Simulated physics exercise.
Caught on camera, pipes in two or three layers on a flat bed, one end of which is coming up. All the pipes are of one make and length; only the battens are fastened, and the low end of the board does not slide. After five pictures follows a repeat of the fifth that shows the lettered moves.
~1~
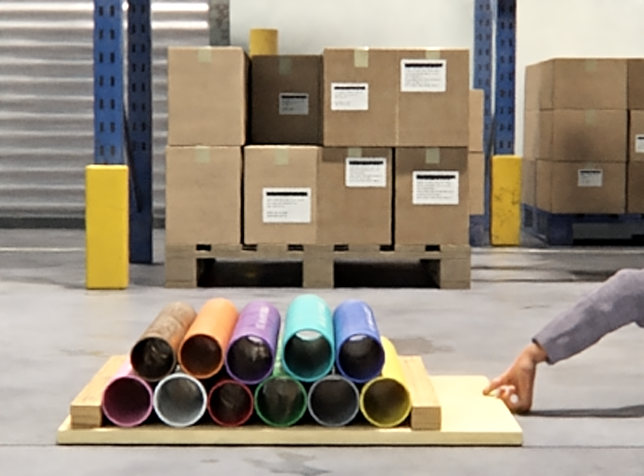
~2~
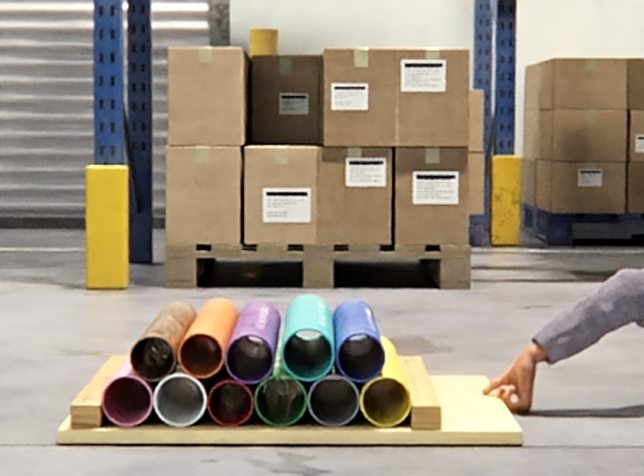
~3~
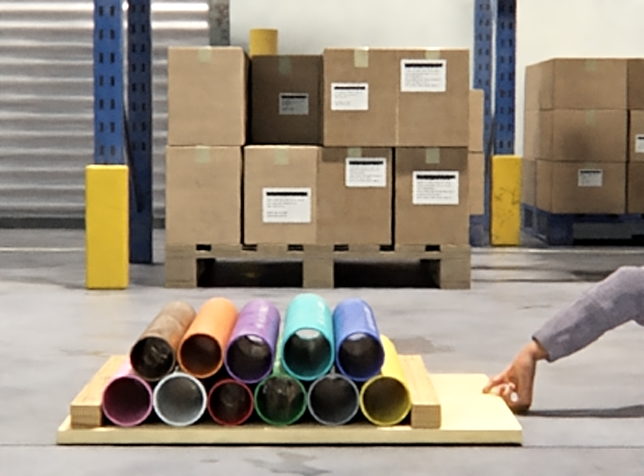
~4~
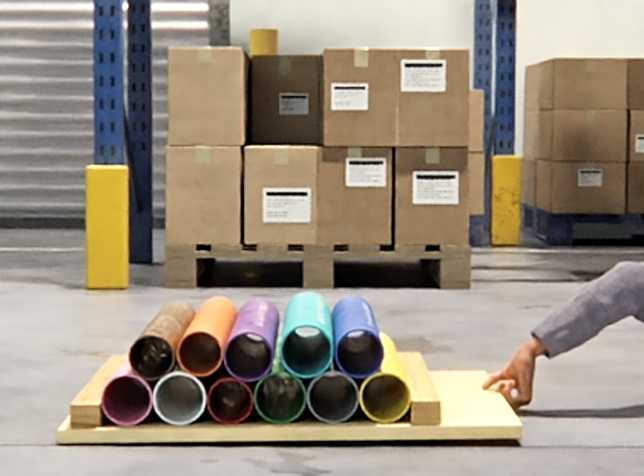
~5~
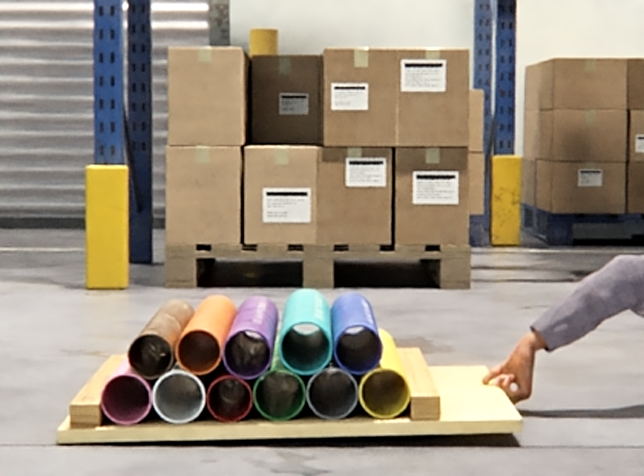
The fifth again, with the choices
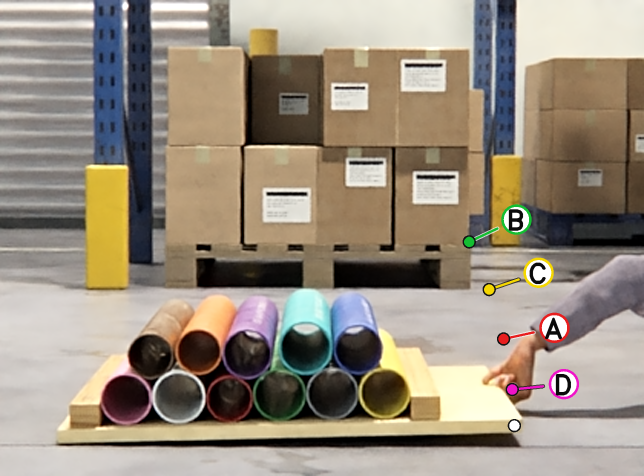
To begin with, colourful pipes lie stacked in two rows between wooden battens on a flat board, while a hand at the right touches the board's end. The hand then lifts that right end slightly off the floor, and the board tilts a little, with the pipes keeping their places in the stack.
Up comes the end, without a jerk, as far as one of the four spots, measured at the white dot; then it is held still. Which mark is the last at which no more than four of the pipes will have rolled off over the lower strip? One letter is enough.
Mark B is as high as it can go.
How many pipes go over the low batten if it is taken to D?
With D, none.
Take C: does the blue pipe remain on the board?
Yes.
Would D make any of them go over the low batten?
No, at D.
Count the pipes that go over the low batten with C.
With C, none.
On the marked copy, A at (504, 339); B at (469, 242); C at (490, 289); D at (512, 390); the white dot at (514, 426).
Following B. Soon after the start, board at 16°.
Later, board at 26°.
In the end, board at 26°, none over the low batten.
As for the rest, A none over the low batten; C none over the low batten; D none over the low batten.
